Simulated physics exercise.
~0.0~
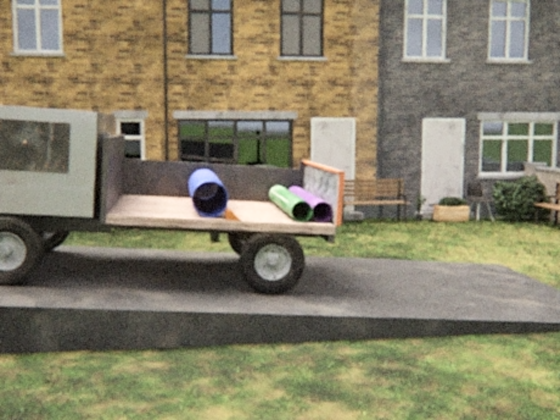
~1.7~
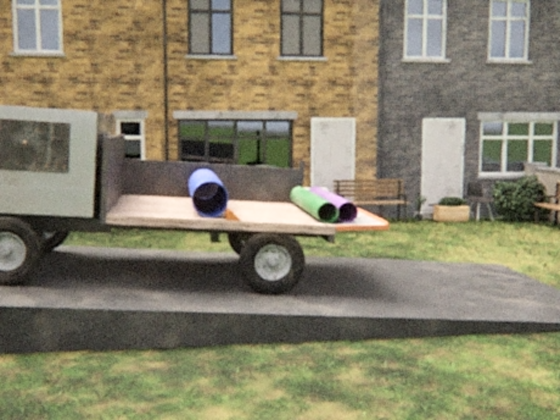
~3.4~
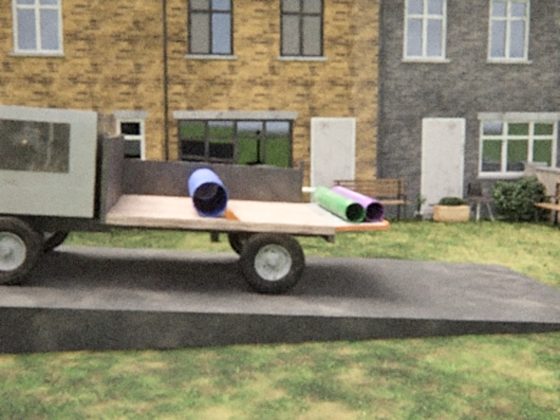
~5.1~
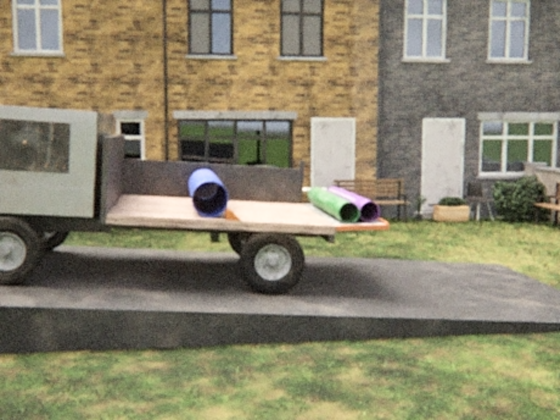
At the start, a pick-up stands on a gently sloping dark ramp in front of brick houses, with a blue pipe partway along its open bed and a green and a purple pipe side by side against the upright tailgate. The tailgate swings down until it lies almost level with the bed. The green and purple pipes roll right together, onto the lowered gate. They come to its outer edge, and the green one shifts back slightly left. At the end, both rest on the tailgate, while the blue pipe has stayed put on the bed.
